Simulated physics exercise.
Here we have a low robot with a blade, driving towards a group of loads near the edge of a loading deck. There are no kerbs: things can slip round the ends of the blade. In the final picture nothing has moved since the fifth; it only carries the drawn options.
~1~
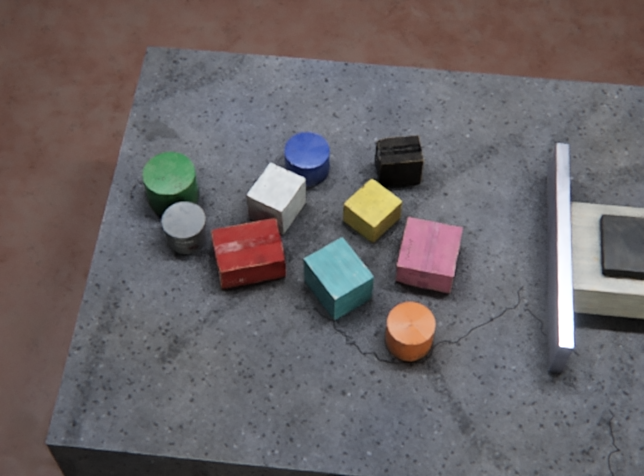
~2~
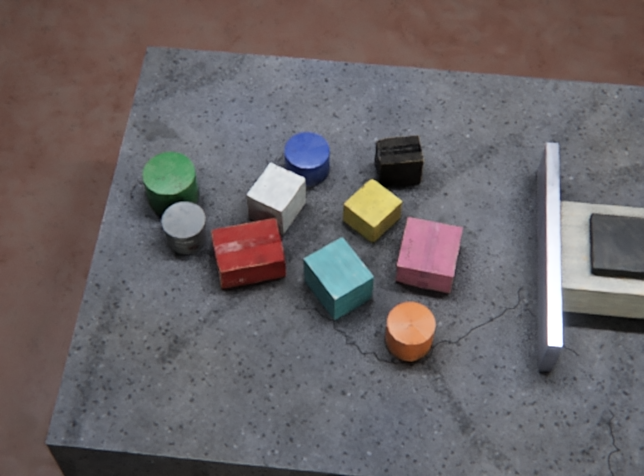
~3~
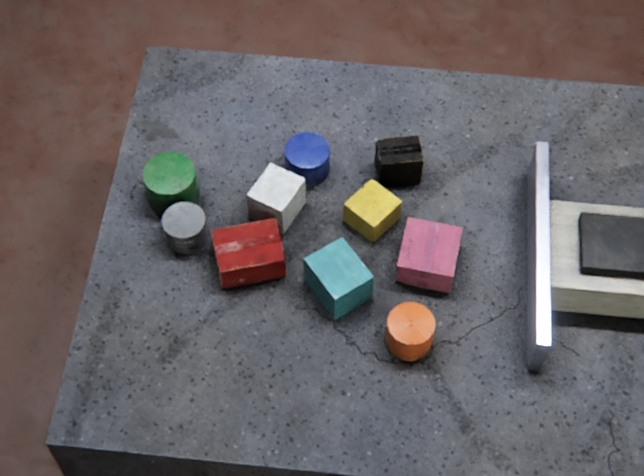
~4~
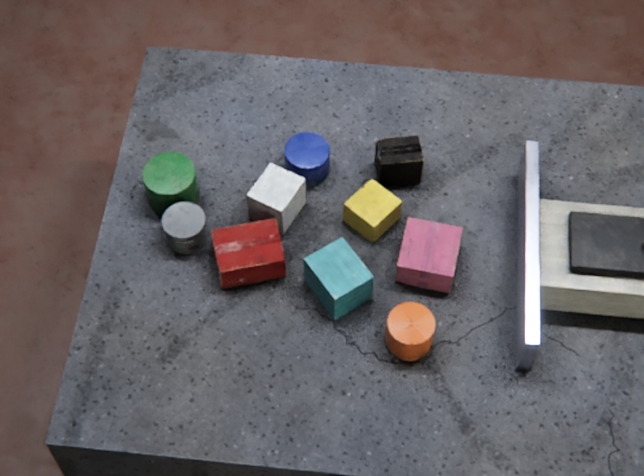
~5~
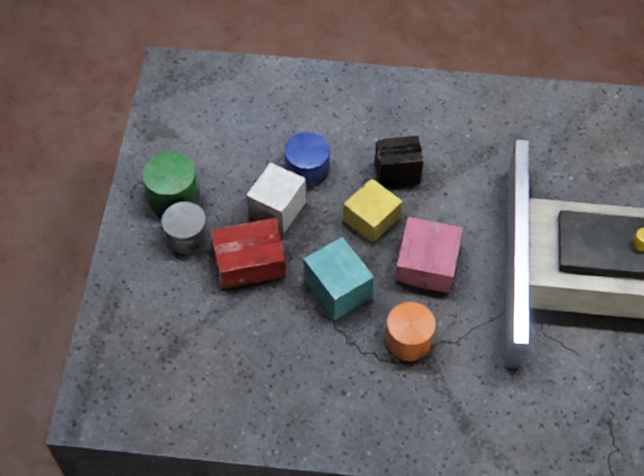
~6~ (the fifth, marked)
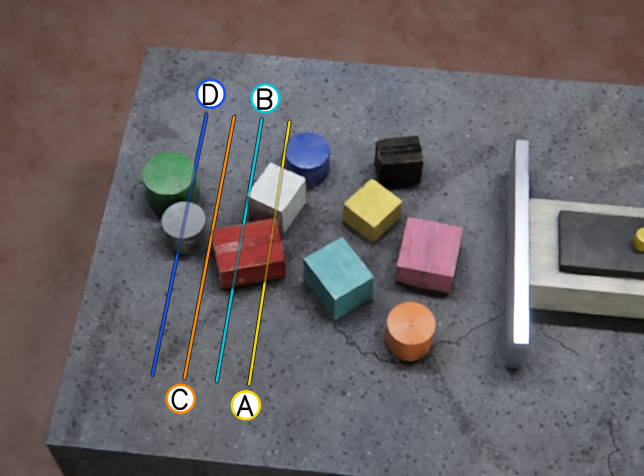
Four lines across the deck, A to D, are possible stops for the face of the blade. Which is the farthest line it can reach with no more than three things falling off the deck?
No fourth one falls up to D.
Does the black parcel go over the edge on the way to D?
No.
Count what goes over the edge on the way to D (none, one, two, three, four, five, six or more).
In all, three.
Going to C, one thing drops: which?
The grey pail.
On the marked copy, A at (271, 243); B at (241, 240); C at (211, 237); D at (182, 235).
Following D. Soon after the start, robot (474, 231); orange canister (358, 327); black parcel (374, 158).
Later, robot (350, 220); grey pail (149, 222); green canister (163, 182).
In the end, robot (257, 212); green canister over the edge; grey pail over the edge; three fallen.
As for the rest, A is within the limit but short; B is within the limit but short; C is within the limit but short.
